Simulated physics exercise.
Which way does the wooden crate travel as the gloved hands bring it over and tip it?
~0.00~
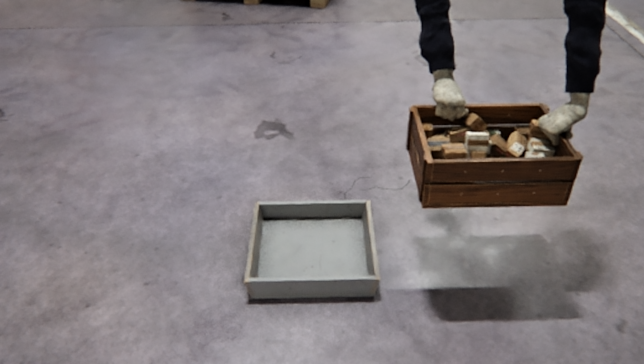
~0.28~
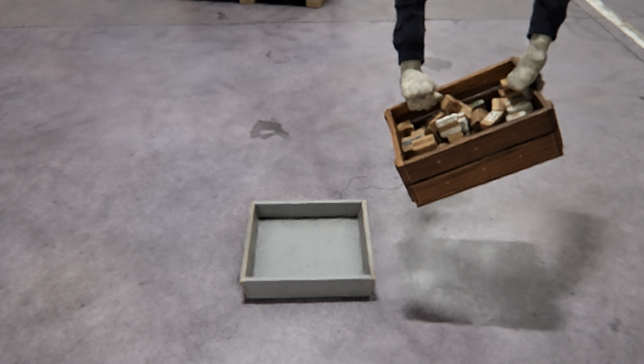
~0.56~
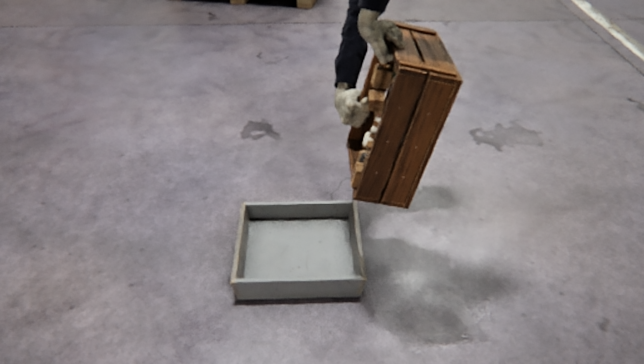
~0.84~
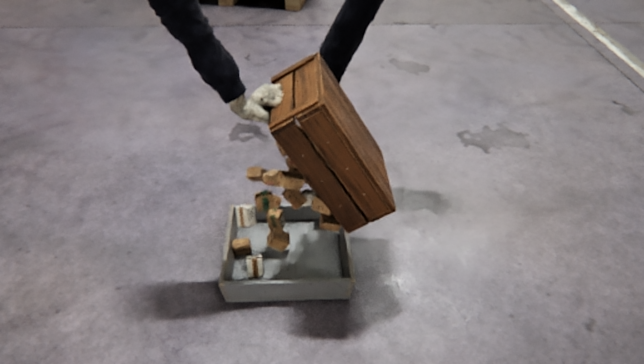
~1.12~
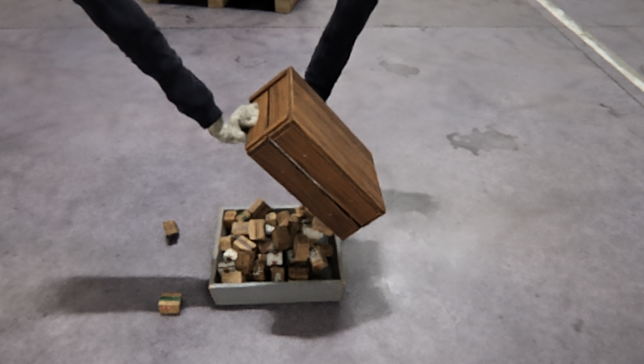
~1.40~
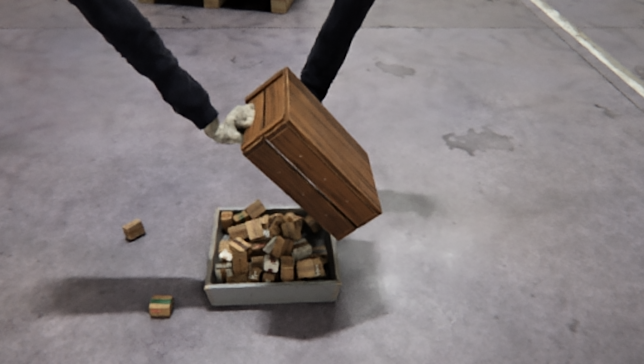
The wooden crate moves to the left, ending up tilted above the grey tray.
